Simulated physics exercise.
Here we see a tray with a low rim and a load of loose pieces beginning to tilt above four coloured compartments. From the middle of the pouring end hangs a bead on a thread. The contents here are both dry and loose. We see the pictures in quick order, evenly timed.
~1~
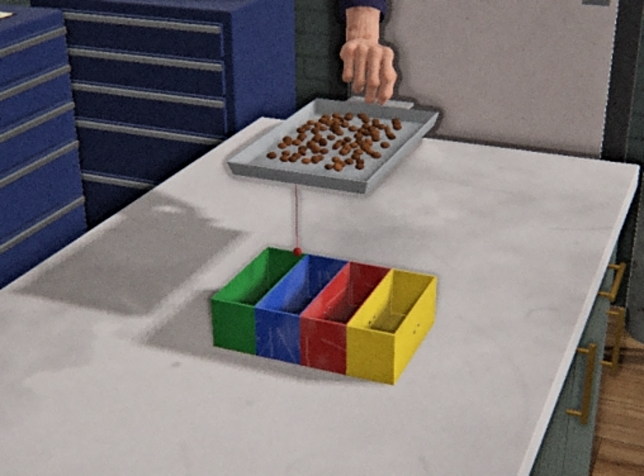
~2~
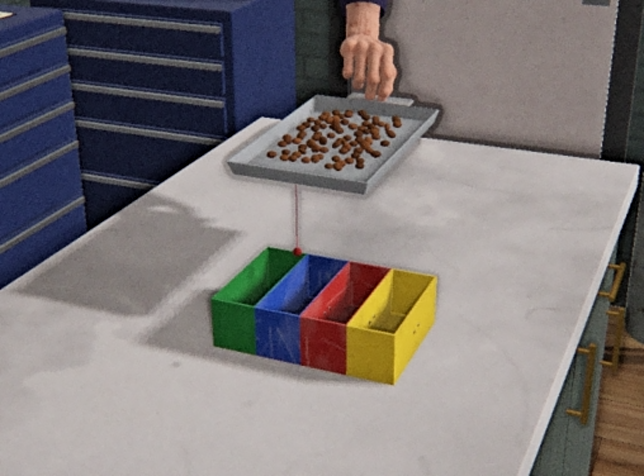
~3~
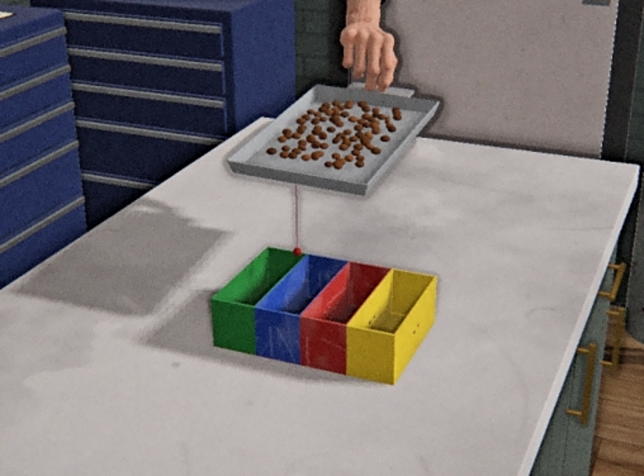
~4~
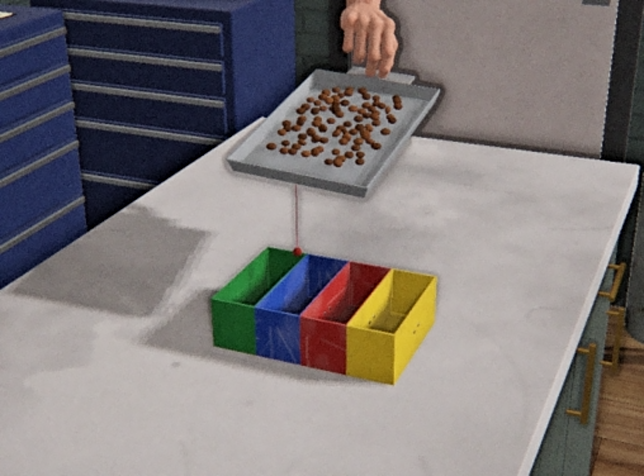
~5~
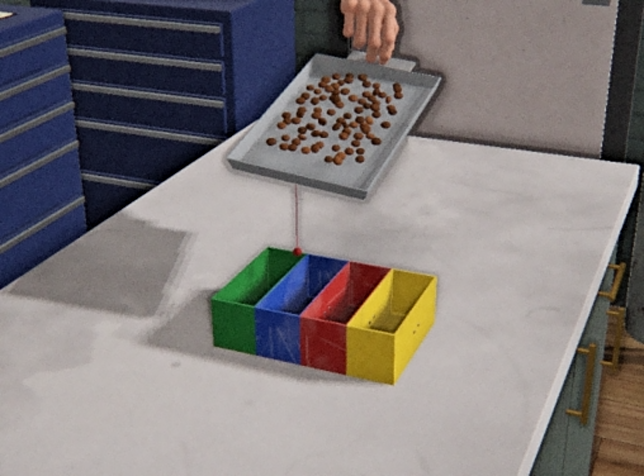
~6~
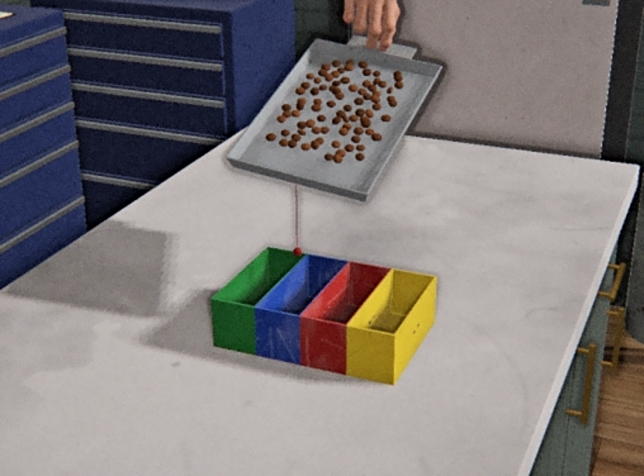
A hand at the top grips a grey, low-rimmed tray of loose brown pieces above a pale marble-like worktop, seen from slightly above, with blue drawers behind on the left. Below the tray, a red bead hangs on a thread over open compartments coloured green, blue, red and yellow from left to right. The hand rises, gradually tilting the tray forward, its near edge dipping slightly rightward, while the camera stays still.
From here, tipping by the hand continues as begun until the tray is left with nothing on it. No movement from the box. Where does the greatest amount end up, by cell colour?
In the red cell.
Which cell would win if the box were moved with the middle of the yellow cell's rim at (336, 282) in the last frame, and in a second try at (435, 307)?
The yellow cell first, that blue cell second.
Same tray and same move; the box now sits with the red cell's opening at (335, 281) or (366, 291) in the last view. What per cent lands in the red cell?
Roughly 60 per cent, then roughly 50 per cent.
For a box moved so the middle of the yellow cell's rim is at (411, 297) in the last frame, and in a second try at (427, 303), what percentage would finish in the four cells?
Some 100 and then some 100 per cent.
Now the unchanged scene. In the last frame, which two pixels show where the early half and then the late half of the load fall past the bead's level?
The leading part at (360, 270), the rest of it at (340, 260).
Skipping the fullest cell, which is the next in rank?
Blue.
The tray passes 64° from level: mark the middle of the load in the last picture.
In the last view, the load is centred near (344, 193).
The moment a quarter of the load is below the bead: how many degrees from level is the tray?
Roughly 75 degrees of tilt.
Soon, tray tipped steeply; most on the tray; a stray few in the red cell; about a quarter falling or outside the box.
A while on, tray tipped past a quarter turn; a small part on the tray; about half in the red cell; about a quarter in the blue cell; a small part in the yellow cell; a small part falling or outside the box.
Towards the end, tray tipped past a quarter turn; about two thirds in the red cell; about a quarter in the blue cell; a small part in the yellow cell.
Finally, tray tipped past a quarter turn; about two thirds in the red cell; about a quarter in the blue cell; a small part in the yellow cell; none in the green cell.
